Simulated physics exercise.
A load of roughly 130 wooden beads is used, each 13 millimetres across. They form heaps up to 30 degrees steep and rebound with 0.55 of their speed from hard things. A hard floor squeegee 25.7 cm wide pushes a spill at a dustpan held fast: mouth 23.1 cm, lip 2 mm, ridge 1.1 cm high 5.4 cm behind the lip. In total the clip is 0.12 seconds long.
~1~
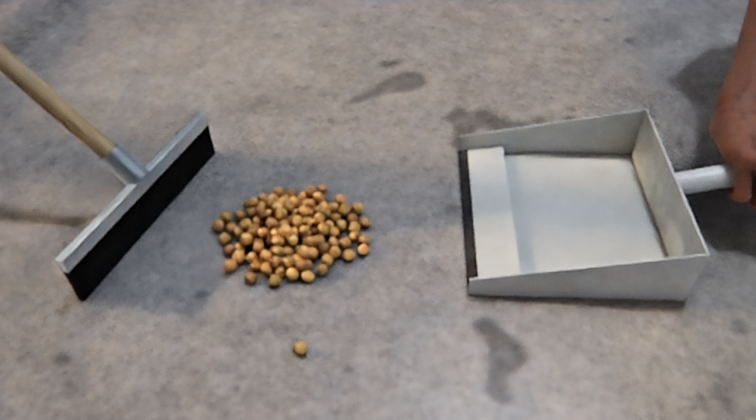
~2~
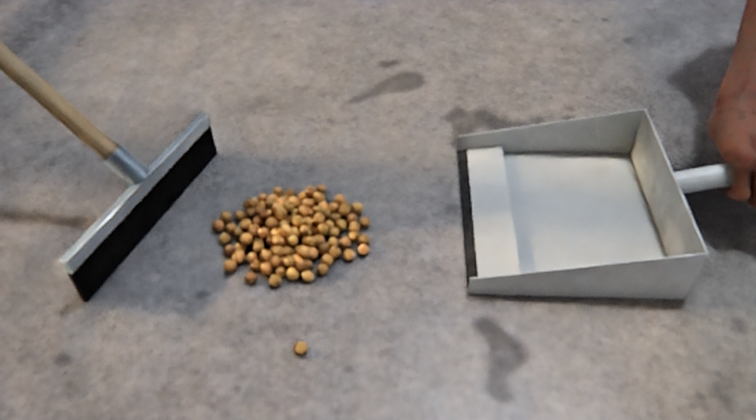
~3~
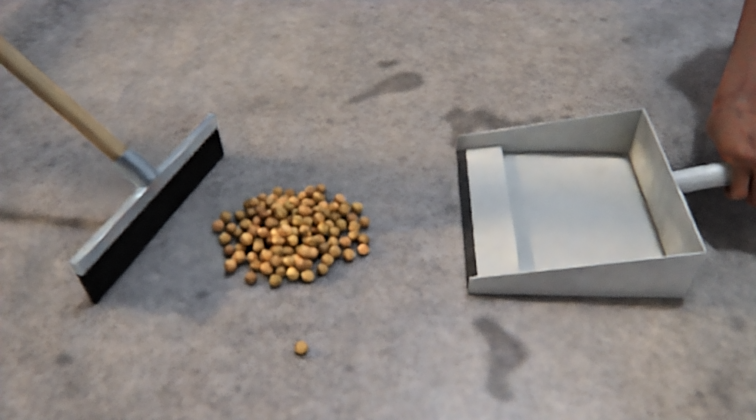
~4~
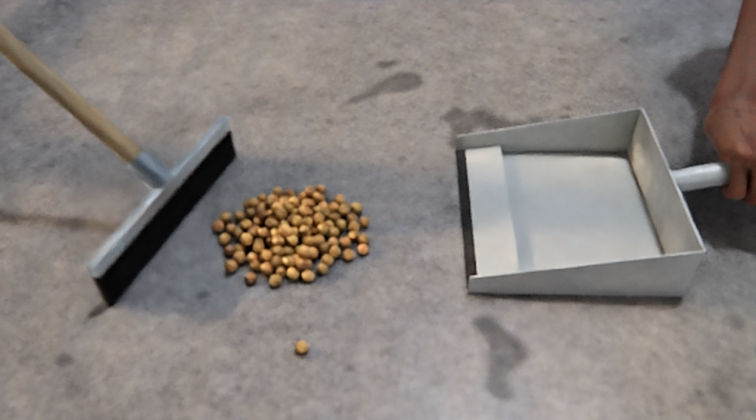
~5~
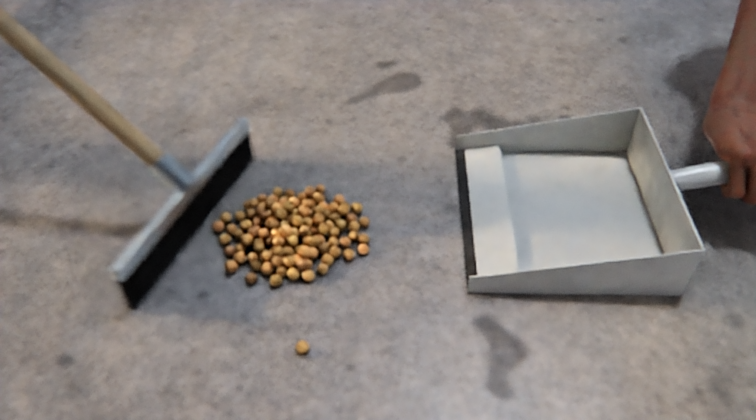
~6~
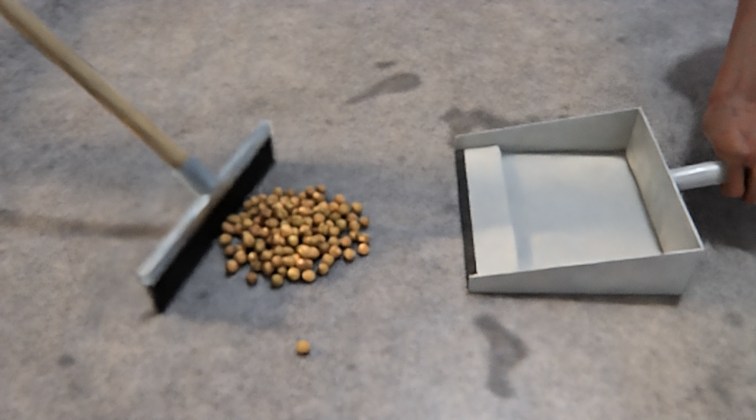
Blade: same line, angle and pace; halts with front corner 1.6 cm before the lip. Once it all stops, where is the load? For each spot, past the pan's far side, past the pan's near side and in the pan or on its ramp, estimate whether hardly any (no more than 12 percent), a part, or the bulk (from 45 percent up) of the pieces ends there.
Far side: Hardly any. Near side: A part. Pan: A part.
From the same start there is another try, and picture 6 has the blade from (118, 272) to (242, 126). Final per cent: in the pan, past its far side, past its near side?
Per cent by place - pan 25, far side 0, near side 35.
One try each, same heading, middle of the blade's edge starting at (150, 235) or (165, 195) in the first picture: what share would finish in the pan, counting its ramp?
Some 35 and 35 per cent.
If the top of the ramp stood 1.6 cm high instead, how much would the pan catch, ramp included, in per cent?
30 %.
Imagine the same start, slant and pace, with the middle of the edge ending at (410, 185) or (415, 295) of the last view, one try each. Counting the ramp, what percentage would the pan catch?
Close to 35 and 30 in a hundred, in that order.
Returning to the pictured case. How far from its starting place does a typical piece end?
It works out to some 32 cm.
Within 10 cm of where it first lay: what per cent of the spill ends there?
About 0 %.
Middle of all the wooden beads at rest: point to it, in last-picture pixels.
My guess is close to (591, 271).
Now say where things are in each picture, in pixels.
Blade from (66, 266) to (203, 121), moved 0.0 cm, 0 of the pieces shifted so far; middle of the pieces at (292, 232); pan at (576, 217), in the first frame.
Blade from (69, 266) to (205, 122), moved 0.3 cm, 0 of the pieces shifted so far; middle of the pieces at (292, 232), in the second frame.
Blade from (79, 268) to (213, 123), moved 1.4 cm, 0 of the pieces shifted so far; middle of the pieces at (292, 232), in the third frame.
Blade from (96, 271) to (226, 125), moved 3.1 cm, 0 of the pieces shifted so far; middle of the pieces at (292, 232), in the fourth frame.
Blade from (120, 275) to (244, 127), moved 5.5 cm, 0 of the pieces shifted so far; middle of the pieces at (292, 232), in the fifth frame.
Blade from (148, 278) to (267, 130), moved 8.4 cm, 8 of the pieces shifted so far; middle of the pieces at (293, 232); pan at (572, 214), in the sixth frame.
Then, 0.10 s after the last picture, middle of the blade 15 cm from the lip; 0 % over the lip, far side 0 %, near side 15 %.
Then, 0.17 s after the last picture, middle of the blade 8 cm from the lip; 0 % over the lip, far side 0 %, near side 30 %.
Then, 0.37 s after the last picture, middle of the blade 6 cm from the lip; 45 % over the lip, far side 5 %, near side 40 %.
In the end, far side 5 %, near side 40 %, pan 35 %, in front of the lip or behind the blade 25 %.
